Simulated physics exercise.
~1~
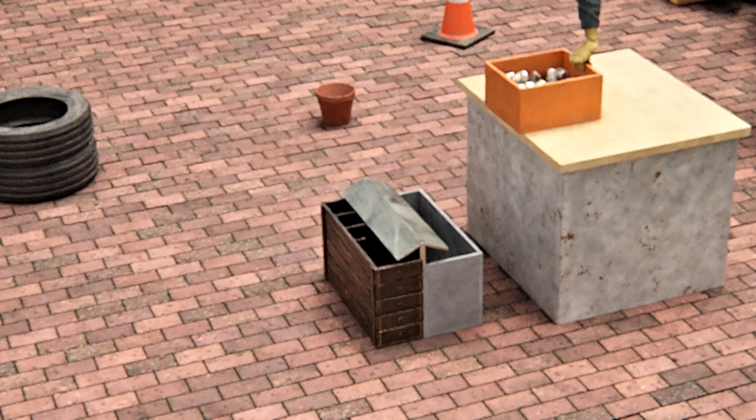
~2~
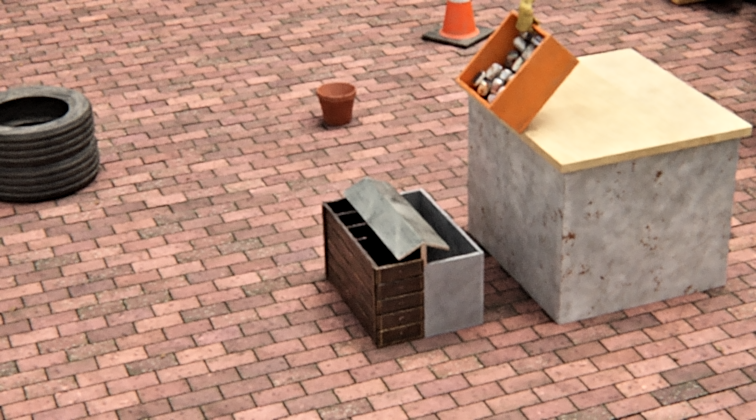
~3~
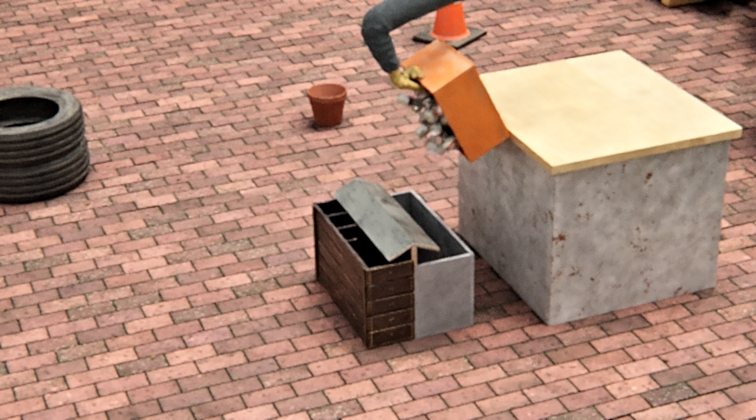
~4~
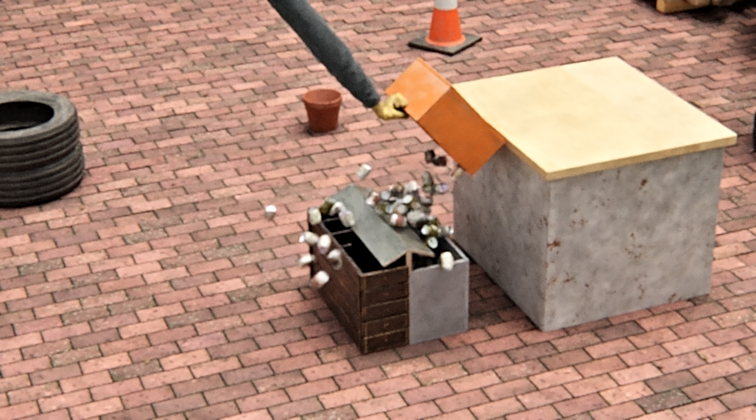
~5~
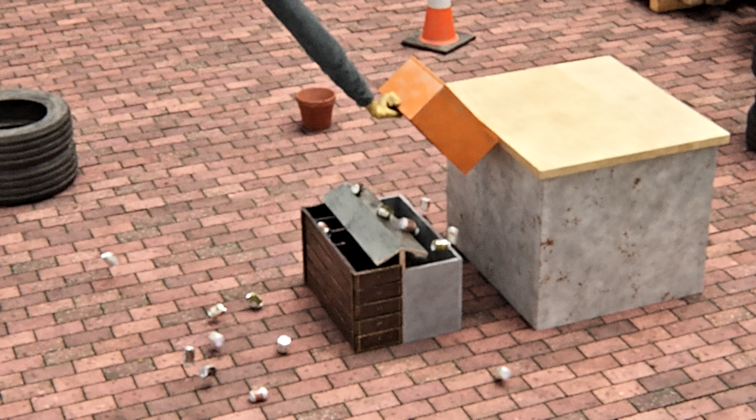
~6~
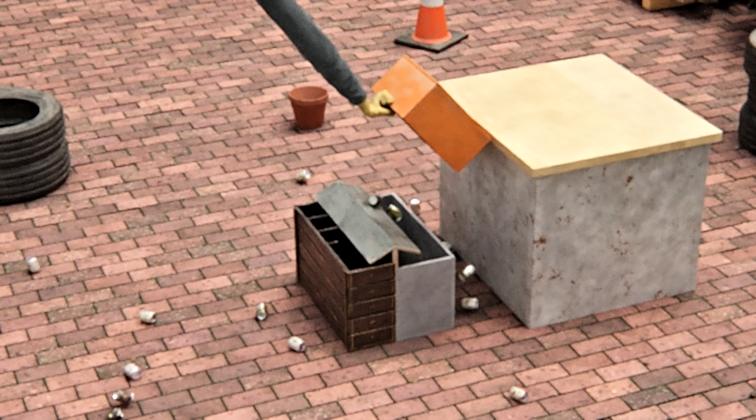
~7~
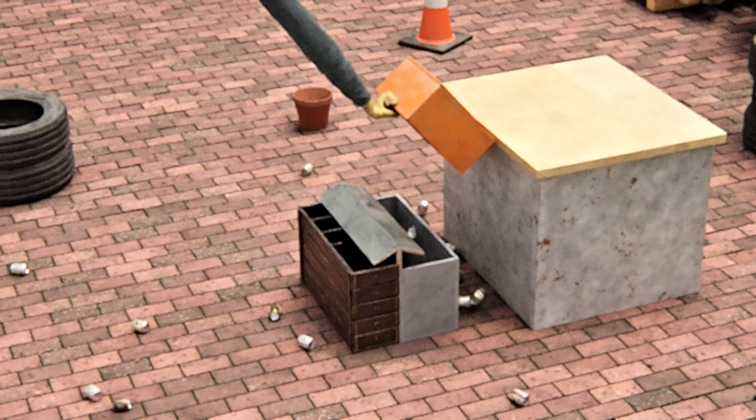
The clip opens on a brick yard where a gloved hand holds an orange crate of small cans on a pale-topped bench, above a grey tub and a wooden tote divided by a ridge. The arm tips the crate over the bench's left edge, and the cans begin to slide out. As it turns nearly upside down, they tumble onto the ridge and scatter. Many drop out of sight into the containers while others bounce onto the bricks and roll outward. Finally, the crate is held tilted, with stray cans lying around the tub and tote.
